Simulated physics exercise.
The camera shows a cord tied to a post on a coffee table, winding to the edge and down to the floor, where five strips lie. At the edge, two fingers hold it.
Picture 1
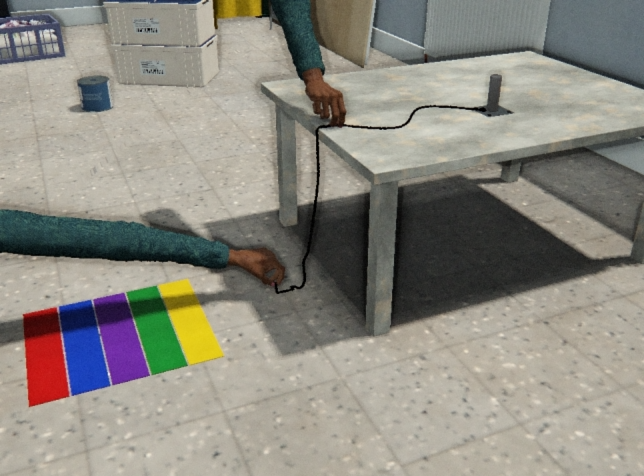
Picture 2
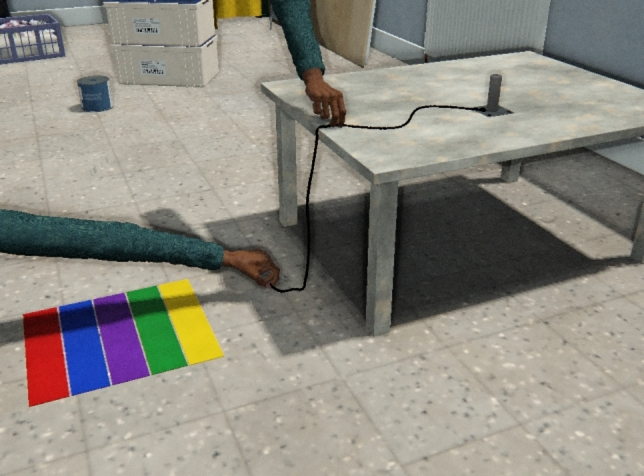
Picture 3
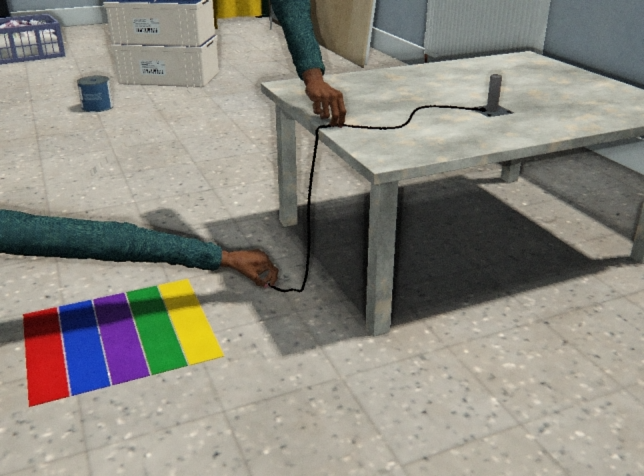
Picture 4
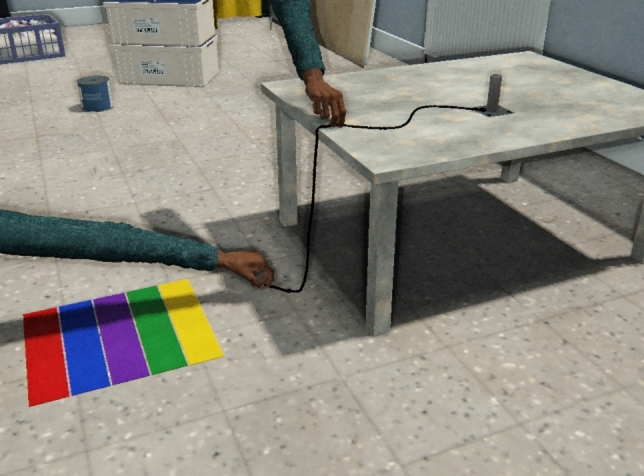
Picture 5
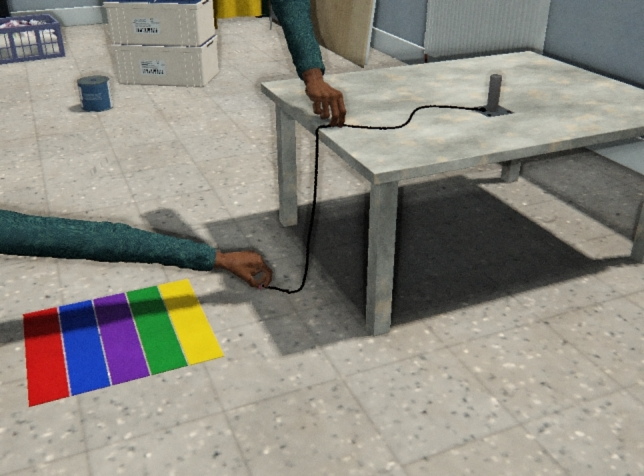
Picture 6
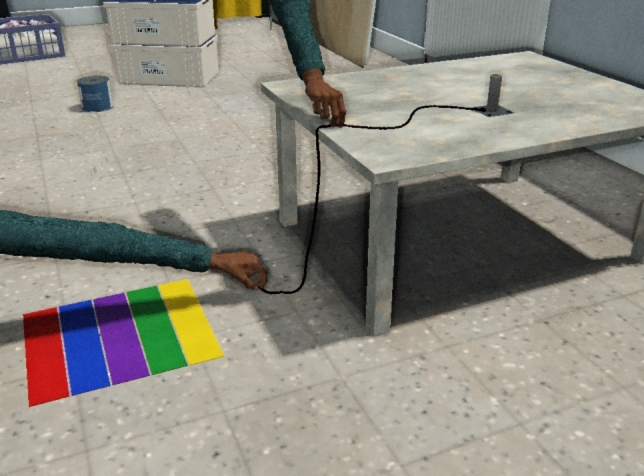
We see a black cord running from a post across a table and over its edge, held there by one hand, while a lower hand draws its end slightly left, near five coloured strips on the floor.
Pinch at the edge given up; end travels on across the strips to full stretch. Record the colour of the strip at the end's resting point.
Resting point: Purple strip.
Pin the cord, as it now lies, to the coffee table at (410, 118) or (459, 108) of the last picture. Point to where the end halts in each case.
Try one ends near (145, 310), try two near (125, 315).
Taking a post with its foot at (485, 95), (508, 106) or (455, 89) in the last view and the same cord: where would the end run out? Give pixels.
About (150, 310), then (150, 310), then (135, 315).
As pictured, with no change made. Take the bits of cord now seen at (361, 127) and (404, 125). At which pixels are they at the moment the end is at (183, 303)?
(328, 132) and (372, 126), approximately.
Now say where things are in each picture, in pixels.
End (275, 282); yellow (200, 344); green (164, 353); purple (127, 363); blue (88, 372); red (47, 383), in the first frame.
End (270, 284); cord through (455, 108) (411, 118) (362, 127) (315, 154) (308, 218) (306, 279), in the second frame.
End (269, 284), in the third frame.
End (265, 285); cord through (455, 108) (411, 118) (362, 127) (315, 154) (311, 217) (305, 280), in the fourth frame.
End (263, 285), in the fifth frame.
End (259, 286); cord through (455, 108) (411, 118) (362, 127) (318, 154) (315, 217) (304, 279), in the sixth frame.
Soon after, end near (183, 303); over yellow.
After that, end near (141, 313); over green.
At the stop, end near (115, 319); over purple. The purple one.
